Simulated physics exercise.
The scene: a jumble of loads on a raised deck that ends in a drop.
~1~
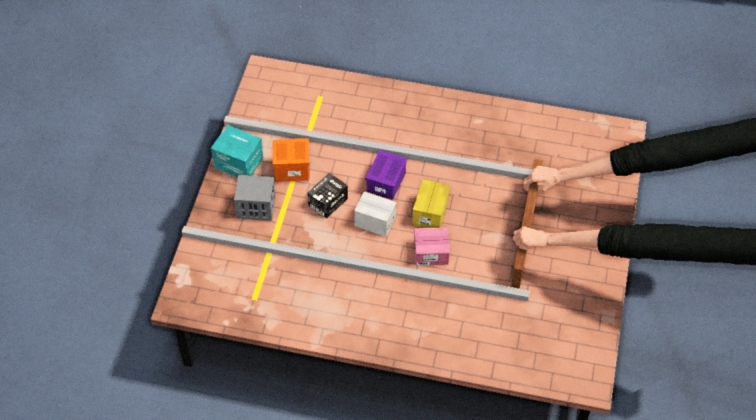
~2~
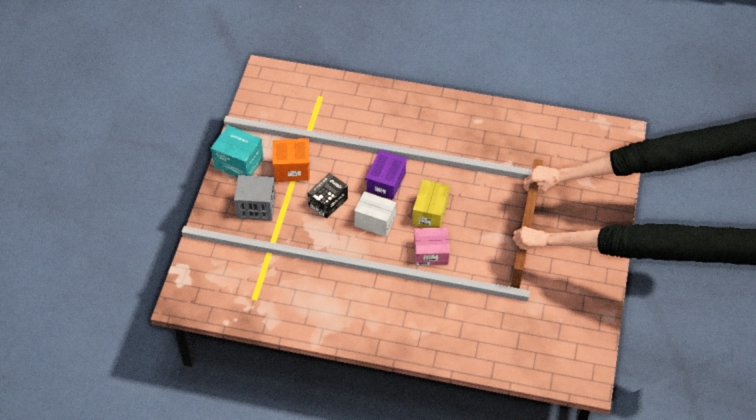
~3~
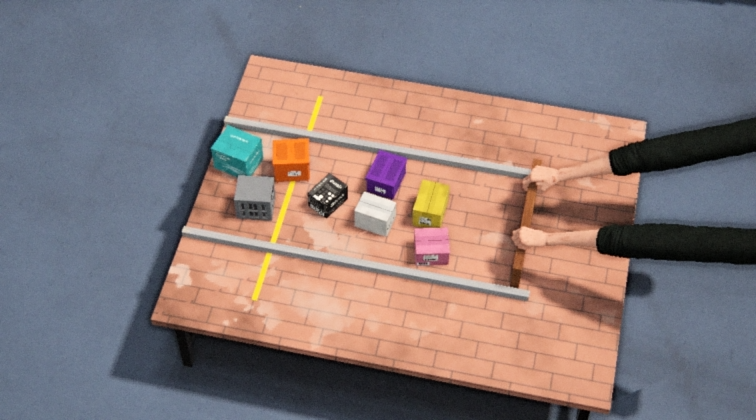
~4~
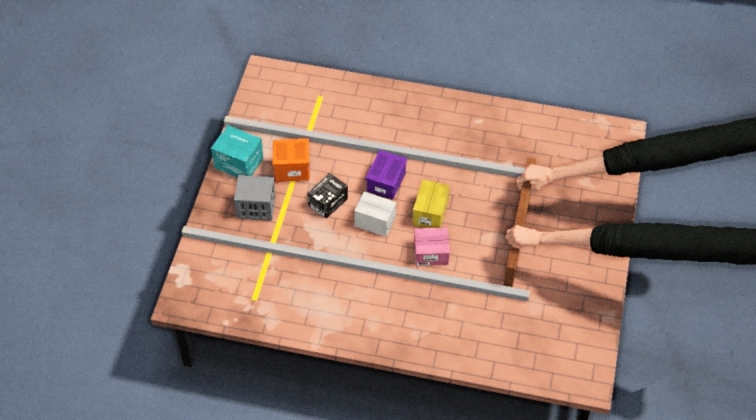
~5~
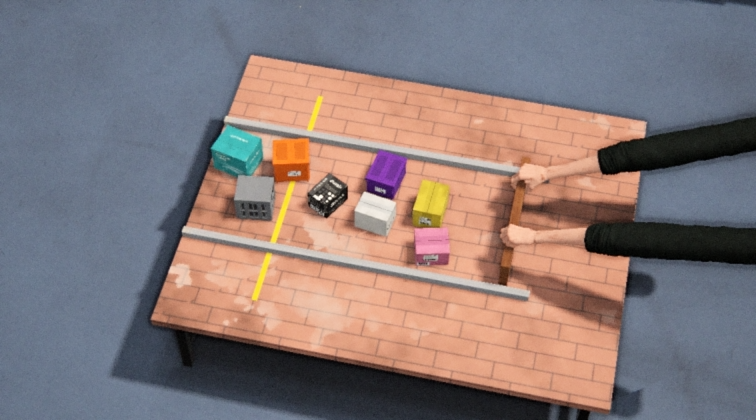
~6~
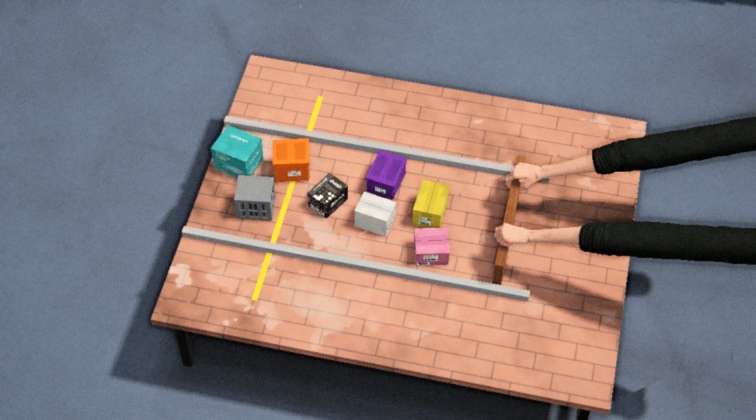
Two hands in dark sleeves, reaching in from the right, slide a wooden plank slowly a short way left between two pale rails on a brick-patterned table, seen from above at an angle. Turquoise, orange and grey boxes sit at the left near a yellow tape line, with black, purple, white, yellow and pink ones toward the middle. The boxes and camera stay still.
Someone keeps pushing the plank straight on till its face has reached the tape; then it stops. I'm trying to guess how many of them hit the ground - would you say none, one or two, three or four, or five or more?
The edge claims under three, at least one.
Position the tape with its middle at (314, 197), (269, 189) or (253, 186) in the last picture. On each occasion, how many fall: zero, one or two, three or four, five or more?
Zero; just one or two; three or four.
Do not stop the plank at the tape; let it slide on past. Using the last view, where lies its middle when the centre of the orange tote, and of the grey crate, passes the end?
The middle is at (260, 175) when it's the orange tote, and at (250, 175) when it's the grey crate.
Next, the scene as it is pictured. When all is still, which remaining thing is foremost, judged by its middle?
That one's the black box.
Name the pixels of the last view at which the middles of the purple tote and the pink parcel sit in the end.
They come to rest around (284, 142) and (264, 213).
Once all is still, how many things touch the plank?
The figure is 3.
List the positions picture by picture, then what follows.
In the first frame, turquoise box (238, 153); grey crate (255, 198); orange tote (292, 161); plank (527, 224); tape (289, 192).
In the second frame, grey crate (255, 198); purple tote (386, 175).
In the third frame, orange tote (292, 161); pink parcel (432, 247).
In the fourth frame, turquoise box (238, 153); yellow parcel (431, 205).
In the fifth frame, grey crate (255, 198); plank (515, 222).
In the sixth frame, turquoise box (238, 153); grey crate (255, 198); orange tote (292, 161); plank (509, 221); tape (289, 192).
A little later, none off yet; turquoise box at rest near (238, 153); grey crate at rest near (255, 198); orange tote at rest near (292, 161).
When it is over, the number that fall off is one or two; down, turquoise box.
